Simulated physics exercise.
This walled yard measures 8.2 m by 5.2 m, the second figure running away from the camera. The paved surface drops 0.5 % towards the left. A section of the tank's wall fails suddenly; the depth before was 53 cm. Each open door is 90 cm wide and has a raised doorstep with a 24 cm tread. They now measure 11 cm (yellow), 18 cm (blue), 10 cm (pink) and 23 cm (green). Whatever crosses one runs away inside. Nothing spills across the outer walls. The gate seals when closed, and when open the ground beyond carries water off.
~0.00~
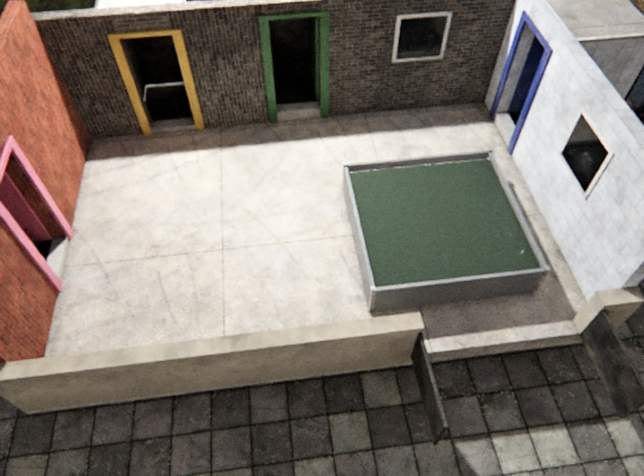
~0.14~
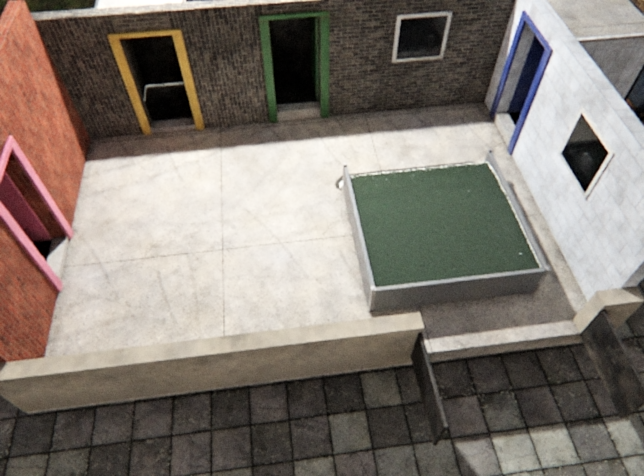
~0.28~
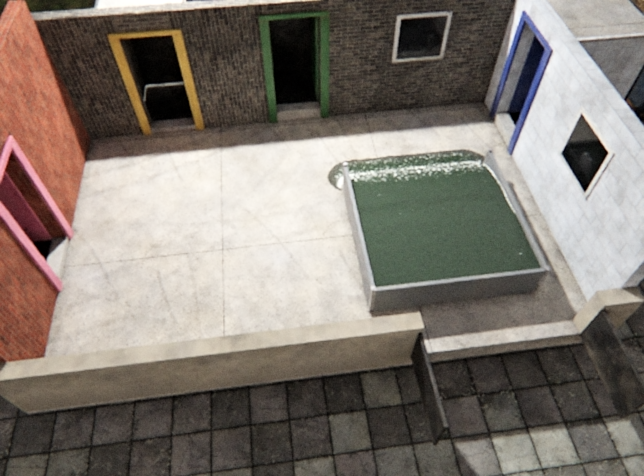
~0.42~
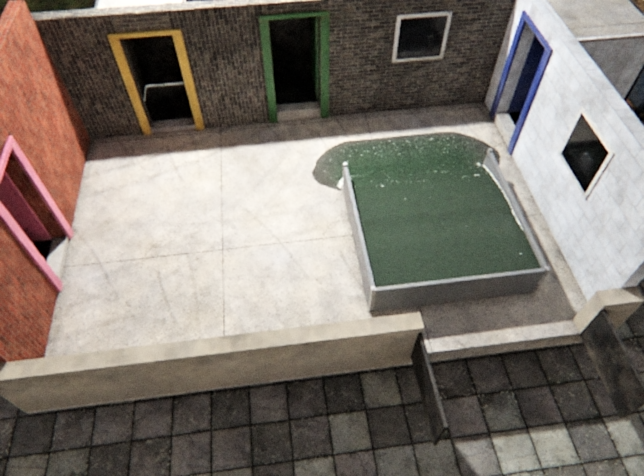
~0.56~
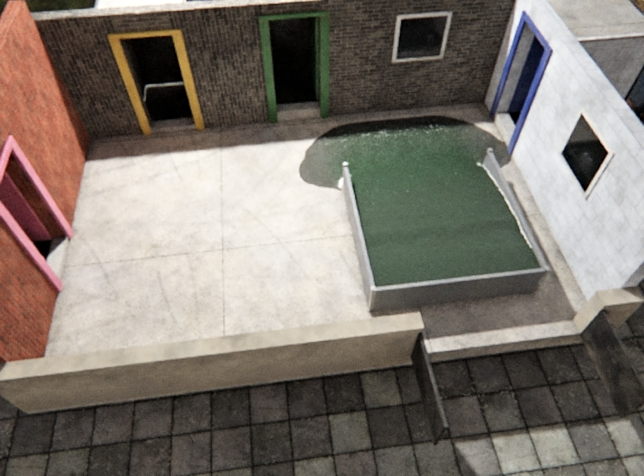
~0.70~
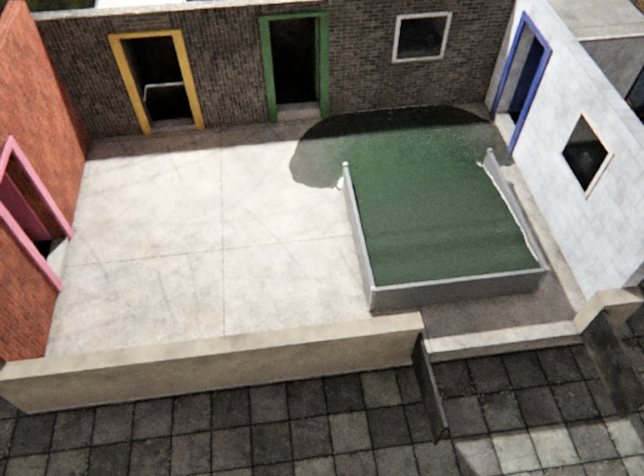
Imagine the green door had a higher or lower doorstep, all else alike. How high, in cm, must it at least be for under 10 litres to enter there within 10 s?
Some 20 cm above the ground.
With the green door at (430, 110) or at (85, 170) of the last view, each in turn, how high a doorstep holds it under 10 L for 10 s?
Roughly 32 and 19 cm.
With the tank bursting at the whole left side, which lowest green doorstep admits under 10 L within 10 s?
About 6.0 cm.
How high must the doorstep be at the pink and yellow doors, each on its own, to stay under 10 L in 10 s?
Roughly 9.5 cm at pink and 6.5 cm at yellow.
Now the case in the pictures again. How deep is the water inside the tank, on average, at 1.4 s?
Some 34 cm.
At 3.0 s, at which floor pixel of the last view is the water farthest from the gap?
At about (90, 144).
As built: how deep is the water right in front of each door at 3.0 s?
Depths in cm: Yellow 8, blue 28, pink 0, green 22.
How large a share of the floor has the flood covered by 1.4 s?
Some 20 per cent of it.
After 1.4 s water covers 20 % of the floor, deepest (39 cm) near (384, 122); 18 cm at the green door, 0 litres in over its 23 cm doorstep.
After 3.0 s water covers 40 % of the floor, deepest (36 cm) near (483, 106); 22 cm at the green door, 2 litres in over its 23 cm doorstep.
After 10.0 s water covers 95 % of the floor, deepest (14 cm) near (44, 362); 6 cm at the green door, 3 litres in over its 23 cm doorstep.
At the green door as built, the water arrived by 1.0 s and peaked near 24 cm at 2.4 s.
Run again over the same 10 s with other heights there, 22 litres in over 17.5 cm, 2 litres over 23.5 cm. The limit of 10 litres is kept from about 20 cm up.
